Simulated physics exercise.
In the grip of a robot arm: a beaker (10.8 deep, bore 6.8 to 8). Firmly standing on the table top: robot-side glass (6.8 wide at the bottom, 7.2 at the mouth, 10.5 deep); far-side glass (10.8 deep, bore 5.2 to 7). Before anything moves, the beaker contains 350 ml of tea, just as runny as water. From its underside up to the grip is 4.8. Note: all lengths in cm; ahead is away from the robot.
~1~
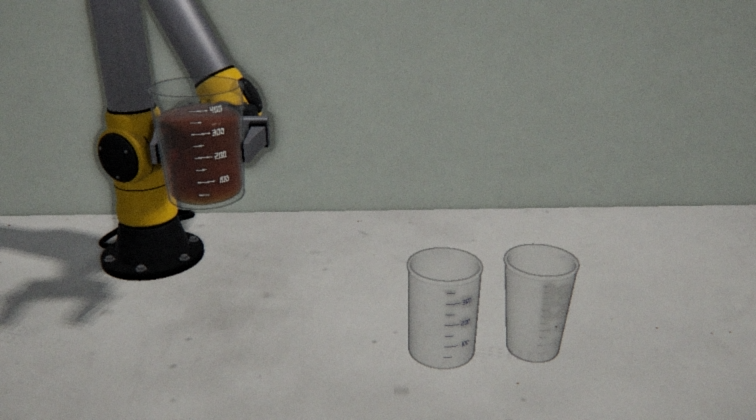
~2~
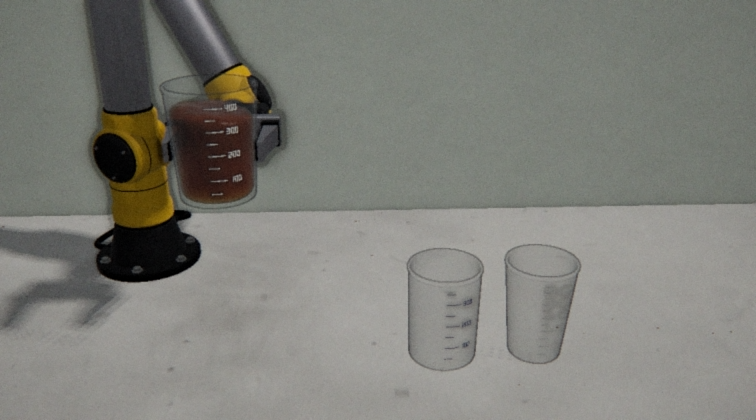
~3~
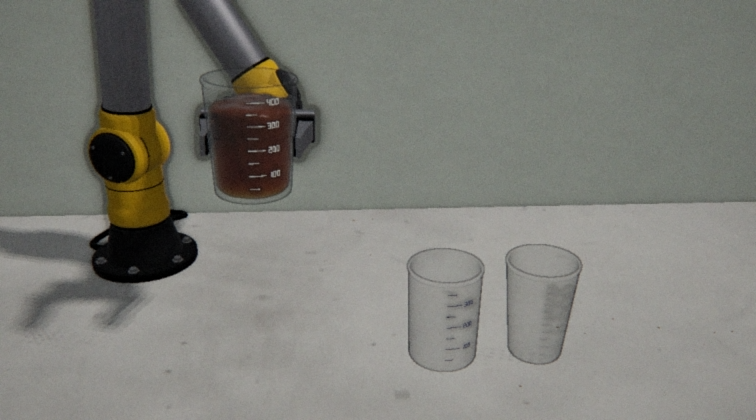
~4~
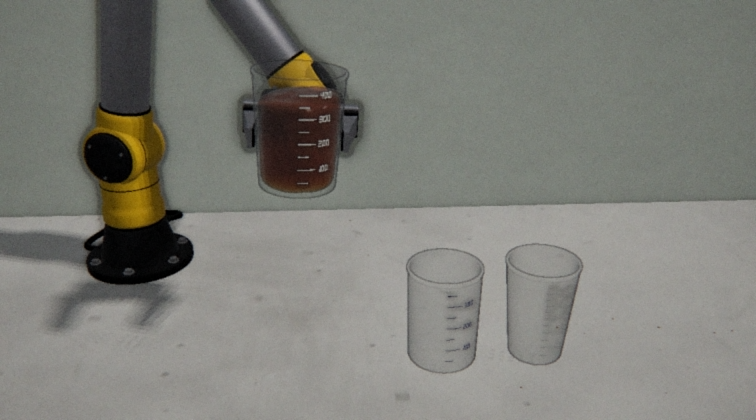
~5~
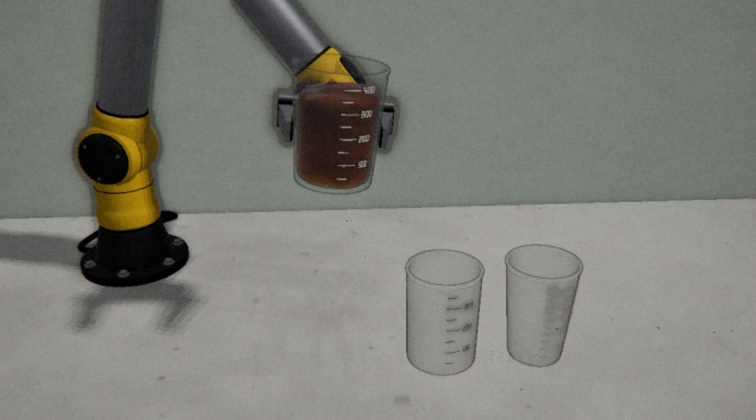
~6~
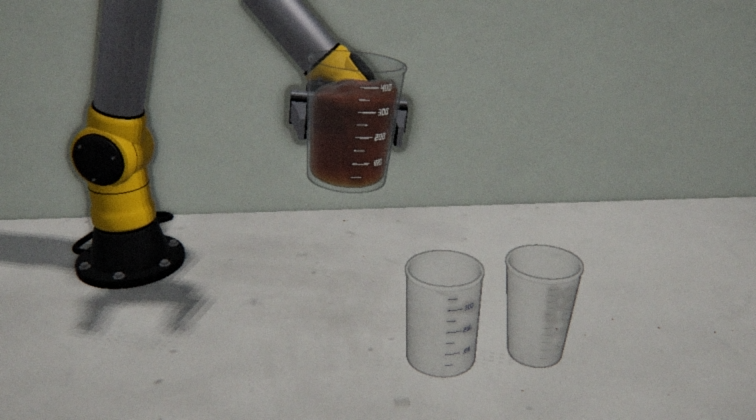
At first, a yellow and grey robot arm holds a clear beaker of reddish-brown tea close to its base, while two empty glasses stand on the table at right. The arm then carries the beaker rightward through the air, and the beaker leans slightly to the right, still left of both glasses.
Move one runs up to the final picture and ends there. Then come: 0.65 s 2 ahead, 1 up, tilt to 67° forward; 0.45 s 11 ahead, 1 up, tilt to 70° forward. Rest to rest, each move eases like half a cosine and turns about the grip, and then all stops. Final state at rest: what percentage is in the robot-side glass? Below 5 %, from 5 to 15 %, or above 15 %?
Below 5 %.
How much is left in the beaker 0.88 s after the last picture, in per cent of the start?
Around 75 percent is still there.
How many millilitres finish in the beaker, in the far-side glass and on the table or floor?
Roughly 110, 60, 170 ml.
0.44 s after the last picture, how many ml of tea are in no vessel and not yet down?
It comes to close to 5 ml.
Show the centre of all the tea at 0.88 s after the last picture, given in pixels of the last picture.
The centre lands around (458, 167) in the last view.
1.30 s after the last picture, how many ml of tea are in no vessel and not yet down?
70 ml.
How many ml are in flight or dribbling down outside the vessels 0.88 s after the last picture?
I'd say around 15 ml.
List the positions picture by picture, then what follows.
Beaker middle at (202, 144), level; upper third of the tea around (200, 124), from x 160 to 240, top at y 105; 345 ml in the beaker, in the first frame.
Beaker middle at (214, 143), level; upper third of the tea around (209, 121), from x 170 to 255, top at y 100, in the second frame.
Beaker middle at (252, 137), tilted 2° forward; upper third of the tea around (250, 115), from x 210 to 290, top at y 95, in the third frame.
Beaker middle at (299, 130), tilted 4° forward; upper third of the tea around (300, 107), from x 260 to 340, top at y 90, in the fourth frame.
Beaker middle at (337, 125), tilted 5° forward; upper third of the tea around (339, 103), from x 300 to 380, top at y 80, in the fifth frame.
Beaker middle at (351, 123), tilted 6° forward; upper third of the tea around (355, 100), from x 310 to 395, top at y 80; 345 ml in the beaker, in the sixth frame.
Then, 0.44 s after the last picture, tilted 53° forward, liquid up to 29 above the table; 345 ml in the beaker, 5 ml in the air or running down outside.
Then, 0.88 s after the last picture, tilted 69° forward, liquid up to 29 above the table; 255 ml in the beaker, 55 ml in the far-side glass, 15 ml on the table or floor, 5 ml in the robot-side glass, 15 ml in the air or running down outside.
Then, 1.30 s after the last picture, tilted 70° forward, liquid up to 27 above the table; 125 ml in the beaker, 90 ml on the table or floor, 55 ml in the far-side glass, 5 ml in the robot-side glass, 75 ml in the air or running down outside.
Then, 2.10 s after the last picture, tilted 70° forward, liquid up to 26 above the table; 170 ml on the table or floor, 115 ml in the beaker, 60 ml in the far-side glass, 5 ml in the robot-side glass.
Final state, 170 ml on the table or floor, 110 ml in the beaker, 60 ml in the far-side glass, 5 ml in the robot-side glass. That is 1 % in the robot-side glass.
